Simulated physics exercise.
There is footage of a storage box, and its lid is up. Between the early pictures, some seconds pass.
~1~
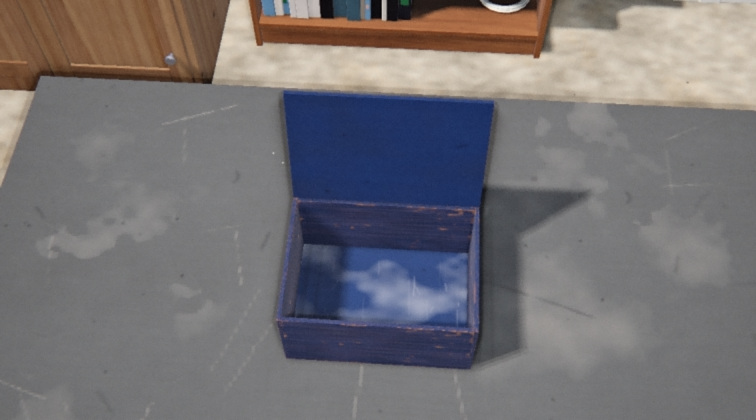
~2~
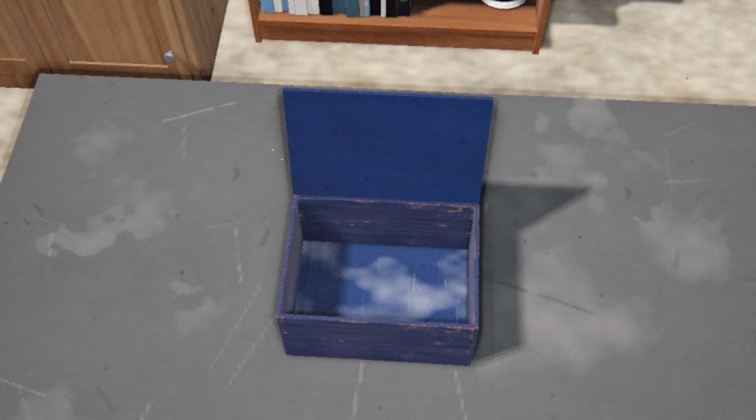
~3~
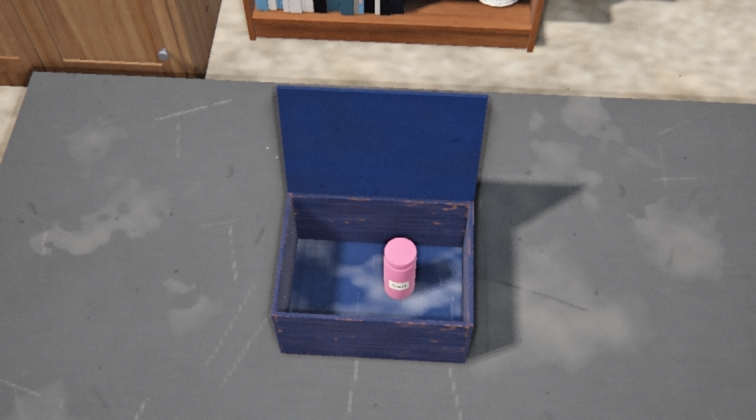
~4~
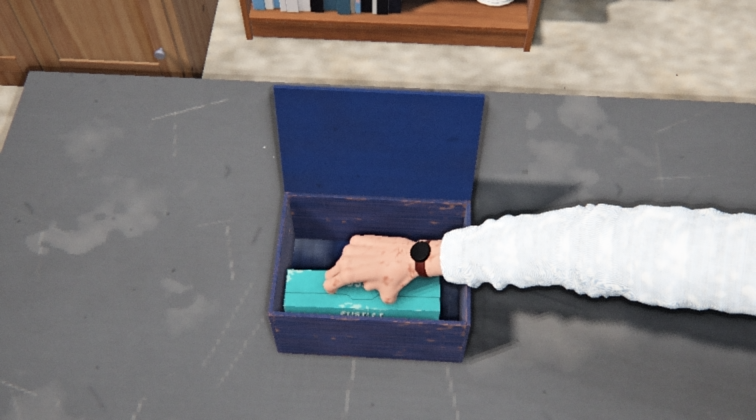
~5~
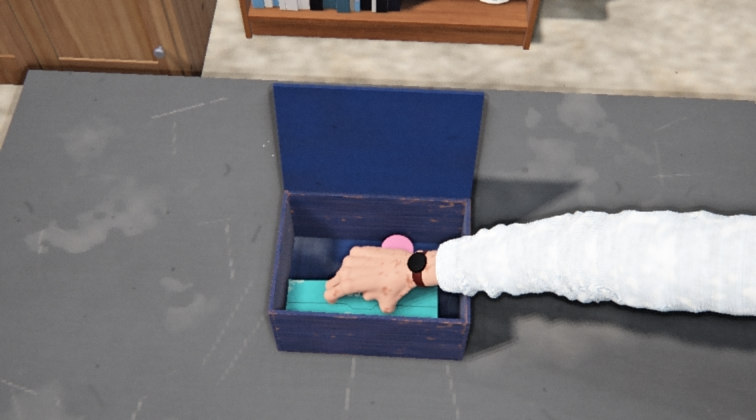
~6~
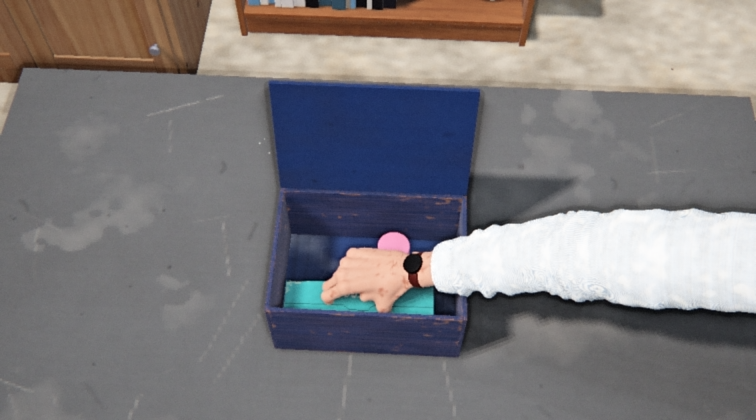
A blue box with its lid up holding a pink shaker, then a white-sleeved hand lowering a turquoise carton inside.
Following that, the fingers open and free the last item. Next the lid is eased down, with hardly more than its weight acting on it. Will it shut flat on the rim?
Yes.
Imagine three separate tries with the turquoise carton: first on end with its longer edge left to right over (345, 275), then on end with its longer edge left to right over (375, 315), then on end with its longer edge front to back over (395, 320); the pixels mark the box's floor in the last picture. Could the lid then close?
Trial 1: Lid propped open. Trial 2: Lid propped open. Trial 3: Lid propped open.
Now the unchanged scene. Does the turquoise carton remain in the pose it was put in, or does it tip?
In the end, the turquoise carton keeps its orientation.
Then, 1.20 s past the last view, lid 88° above the rim.
Then, 1.60 s past the last view, lid 56° above the rim.
Then, 1.80 s past the last view, lid 26° above the rim.
Then, 1.90 s past the last view, lid 8° above the rim.
Finally, lid shut; both still in place. Final places as the last picture's camera would see them, turquoise carton near (359, 310).
